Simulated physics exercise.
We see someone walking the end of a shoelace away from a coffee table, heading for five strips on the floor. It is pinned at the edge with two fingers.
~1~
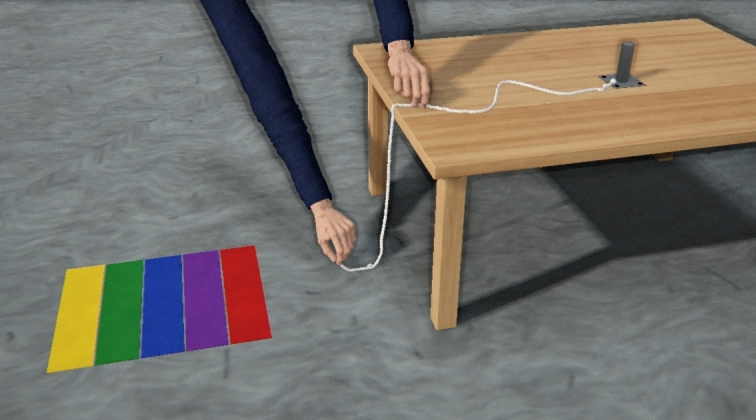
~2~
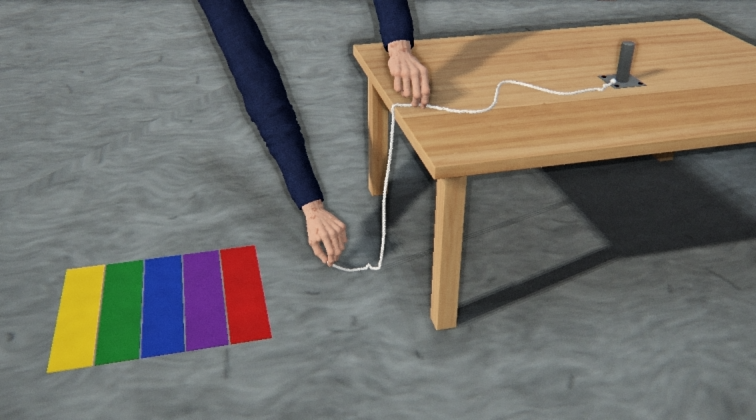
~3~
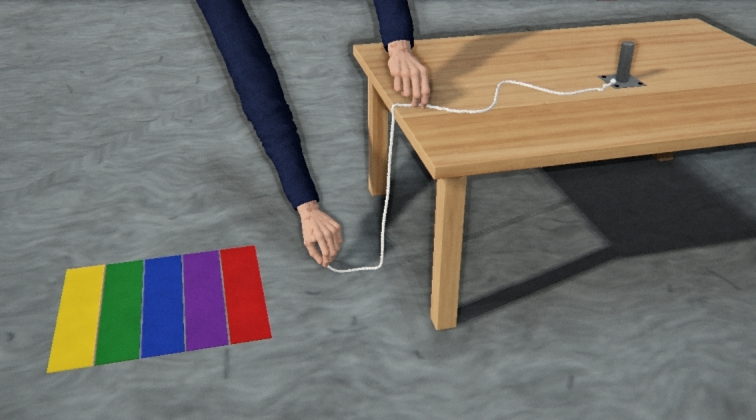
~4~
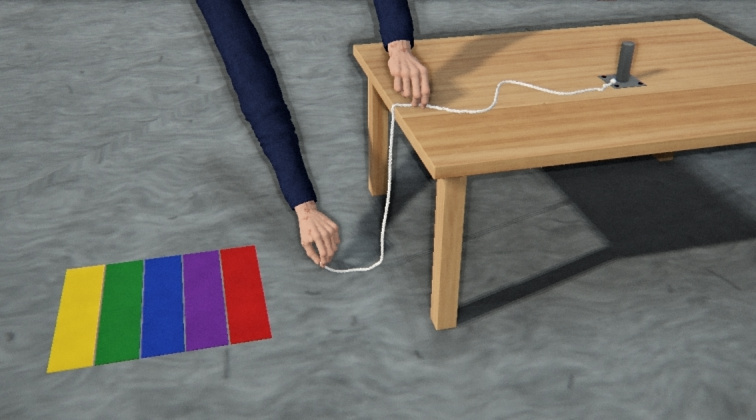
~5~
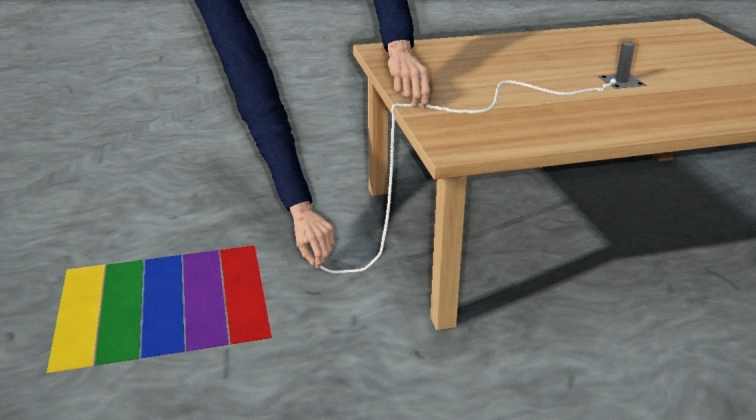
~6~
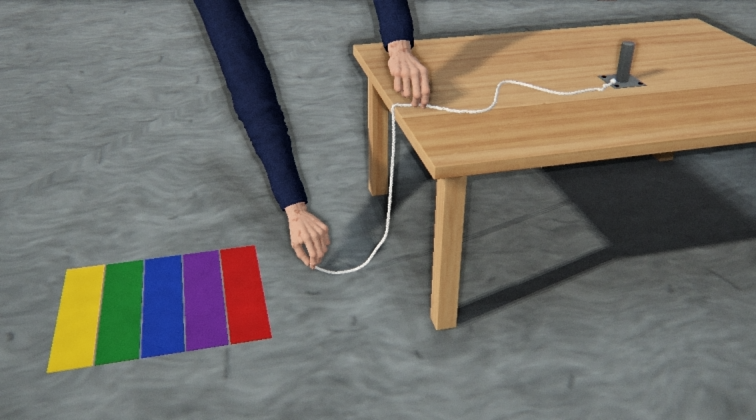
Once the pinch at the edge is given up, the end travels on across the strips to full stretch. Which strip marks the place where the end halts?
The green strip does.
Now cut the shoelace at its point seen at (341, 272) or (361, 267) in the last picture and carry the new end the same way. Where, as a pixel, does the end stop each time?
First (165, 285), then (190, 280).
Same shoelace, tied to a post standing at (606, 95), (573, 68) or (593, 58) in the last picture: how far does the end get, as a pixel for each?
Respectively (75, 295), (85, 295) and (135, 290).
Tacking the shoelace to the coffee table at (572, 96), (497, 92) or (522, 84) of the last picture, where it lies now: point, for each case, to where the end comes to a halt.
First (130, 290), next (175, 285), last (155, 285).
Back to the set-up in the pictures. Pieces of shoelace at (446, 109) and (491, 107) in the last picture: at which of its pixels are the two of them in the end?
(370, 125) and (417, 103).
A little later, end near (197, 280); over purple.
Next, end near (148, 286); over blue.
When it is tight, end near (118, 291); over green. The end stops over the green strip.
